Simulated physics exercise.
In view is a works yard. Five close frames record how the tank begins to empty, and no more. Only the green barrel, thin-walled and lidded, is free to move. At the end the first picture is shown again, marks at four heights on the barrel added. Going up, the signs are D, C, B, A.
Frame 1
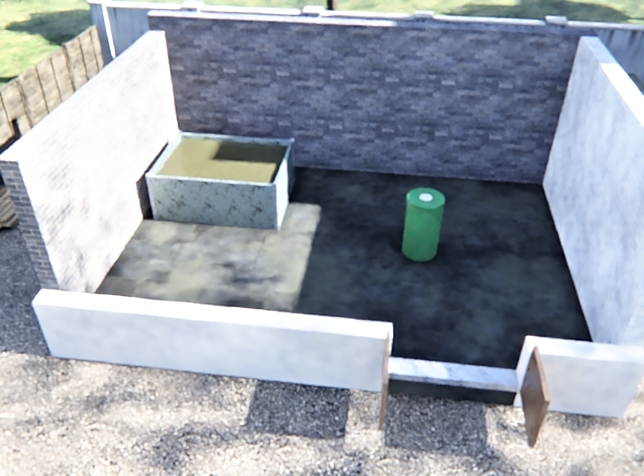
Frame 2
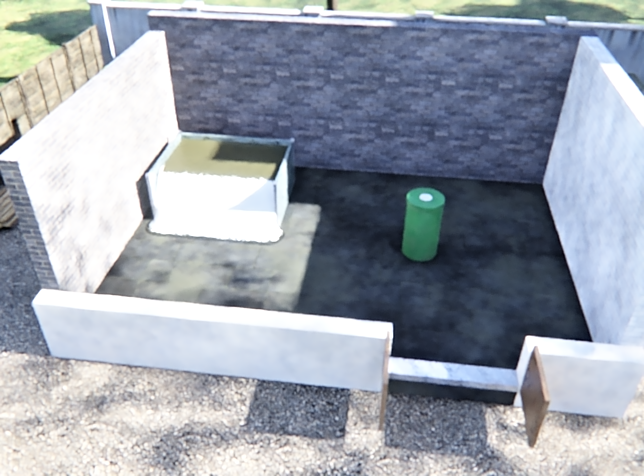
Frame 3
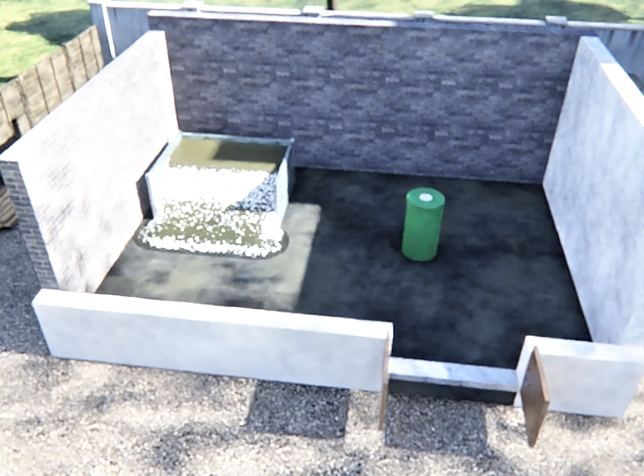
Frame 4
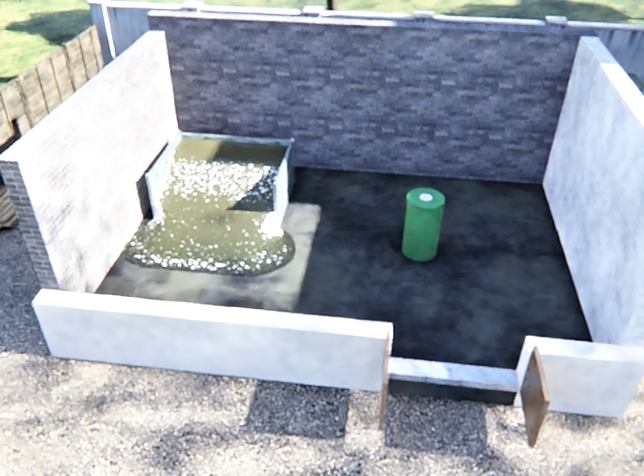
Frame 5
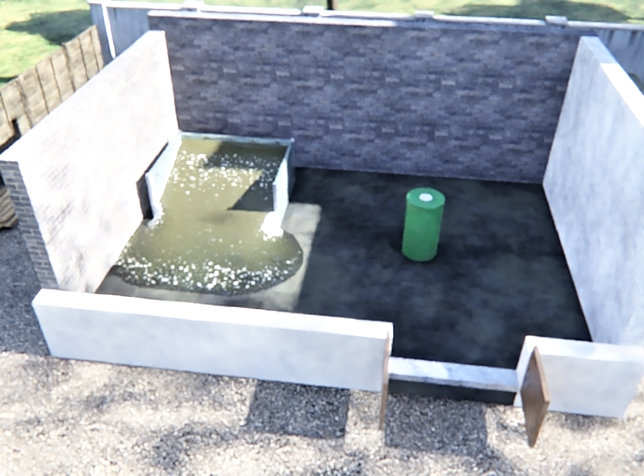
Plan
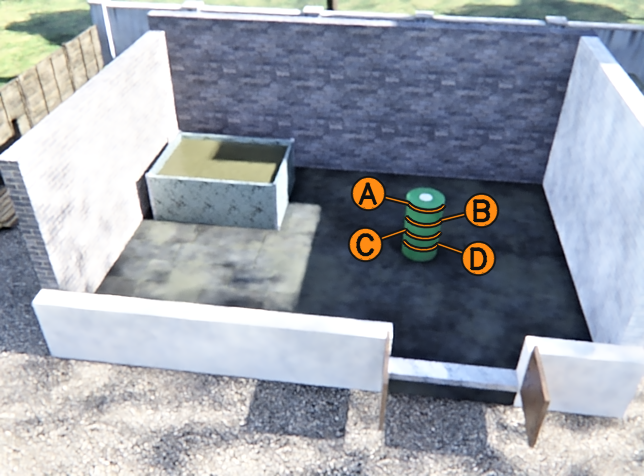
In a walled yard, murky water pours from a tank and spreads across the ground.
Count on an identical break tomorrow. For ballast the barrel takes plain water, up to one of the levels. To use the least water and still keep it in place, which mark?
Choose D.
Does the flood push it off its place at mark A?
No, not at all.
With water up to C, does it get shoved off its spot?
No.
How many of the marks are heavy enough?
All of them.
On the marked copy, A at (426, 211); B at (424, 225); C at (422, 238); D at (421, 249); from the bottom up D, C, B, A.
If A is chosen, it does not move.
If B is chosen, it does not move.
If C is chosen, it does not move.
If D is chosen, it does not move.
